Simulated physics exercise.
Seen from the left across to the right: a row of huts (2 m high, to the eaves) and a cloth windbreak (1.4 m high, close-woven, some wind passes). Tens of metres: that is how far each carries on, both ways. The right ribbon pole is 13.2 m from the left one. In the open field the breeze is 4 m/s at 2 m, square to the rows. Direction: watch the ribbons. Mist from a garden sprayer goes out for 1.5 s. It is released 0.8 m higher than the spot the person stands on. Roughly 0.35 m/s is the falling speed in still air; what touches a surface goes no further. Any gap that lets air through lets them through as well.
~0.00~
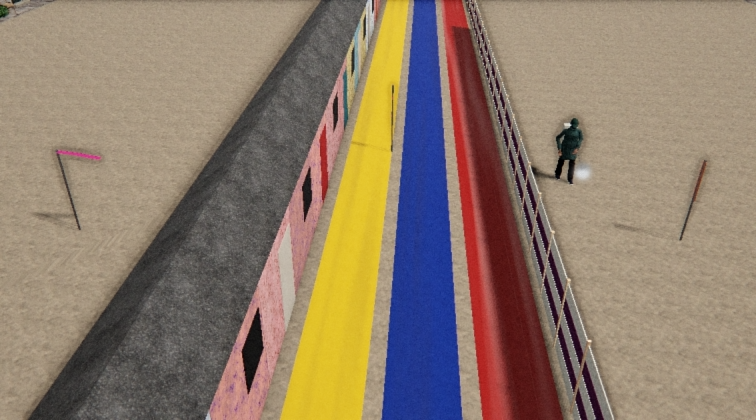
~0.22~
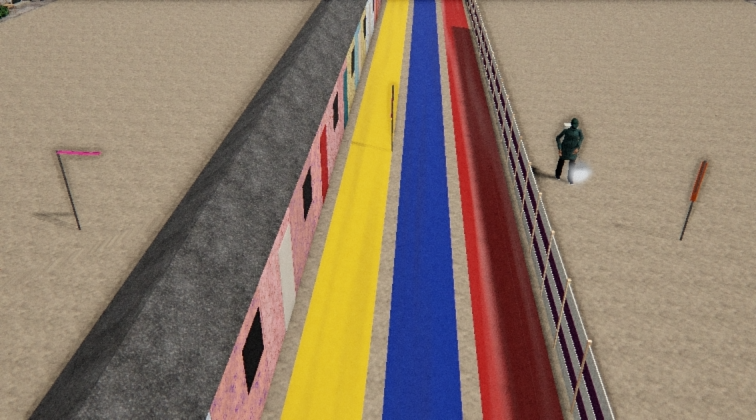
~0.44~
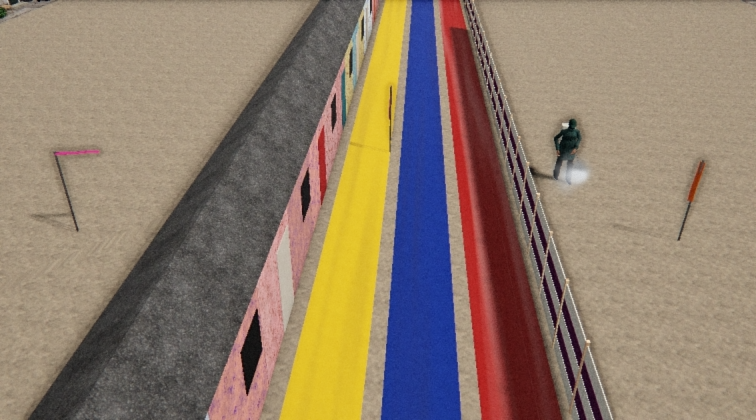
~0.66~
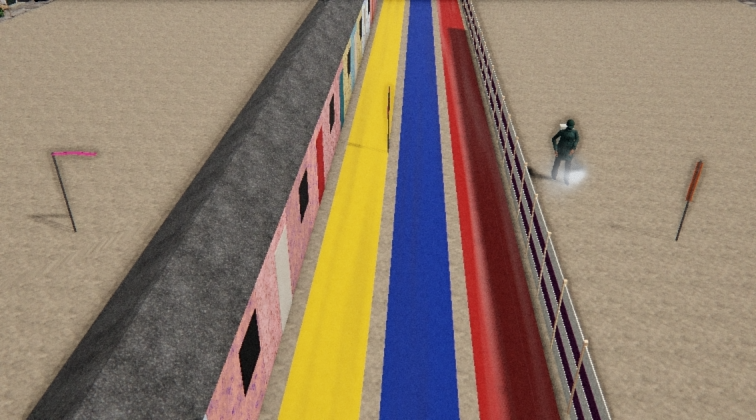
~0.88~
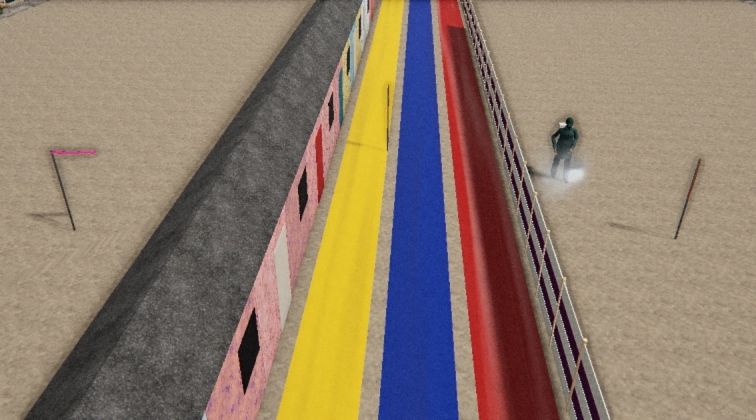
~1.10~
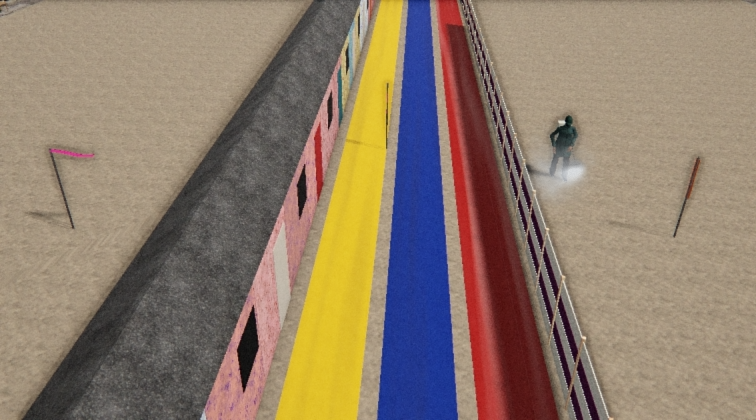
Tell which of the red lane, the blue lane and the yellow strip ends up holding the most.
The most ends up on the red one.
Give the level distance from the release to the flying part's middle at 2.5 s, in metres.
About 1.0 m.
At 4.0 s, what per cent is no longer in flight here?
I reckon it's close to 45 percent.
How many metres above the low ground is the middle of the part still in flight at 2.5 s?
The middle sits roughly 0.8 m above the low ground.
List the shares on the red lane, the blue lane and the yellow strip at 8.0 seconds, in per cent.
Roughly 20 per cent red, 3 per cent blue and 0 per cent yellow.
After 2.5 s, 21 % is no longer flying here, and 0 % lies on the blue lane, 0 % on the yellow strip and 1 % on the red lane; the middle of what still flies is 0.8 m above the low ground, near (535, 169).
After 4.0 s, 45 % is no longer flying here, and 0 % lies on the blue lane, 0 % on the yellow strip and 7 % on the red lane; the middle of what still flies is 1.1 m above the low ground, near (518, 157).
After 8.0 s, 73 % is no longer flying here, and 3 % lies on the blue lane, 0 % on the yellow strip and 21 % on the red lane; the middle of what still flies is 1.2 m above the low ground, near (517, 155).
After 20.0 s, 97 % is no longer flying here, and 8 % lies on the blue lane, 4 % on the yellow strip and 24 % on the red lane.
After 45.0 s, 100 % is no longer flying here, and 8 % lies on the blue lane, 4 % on the yellow strip and 24 % on the red lane.
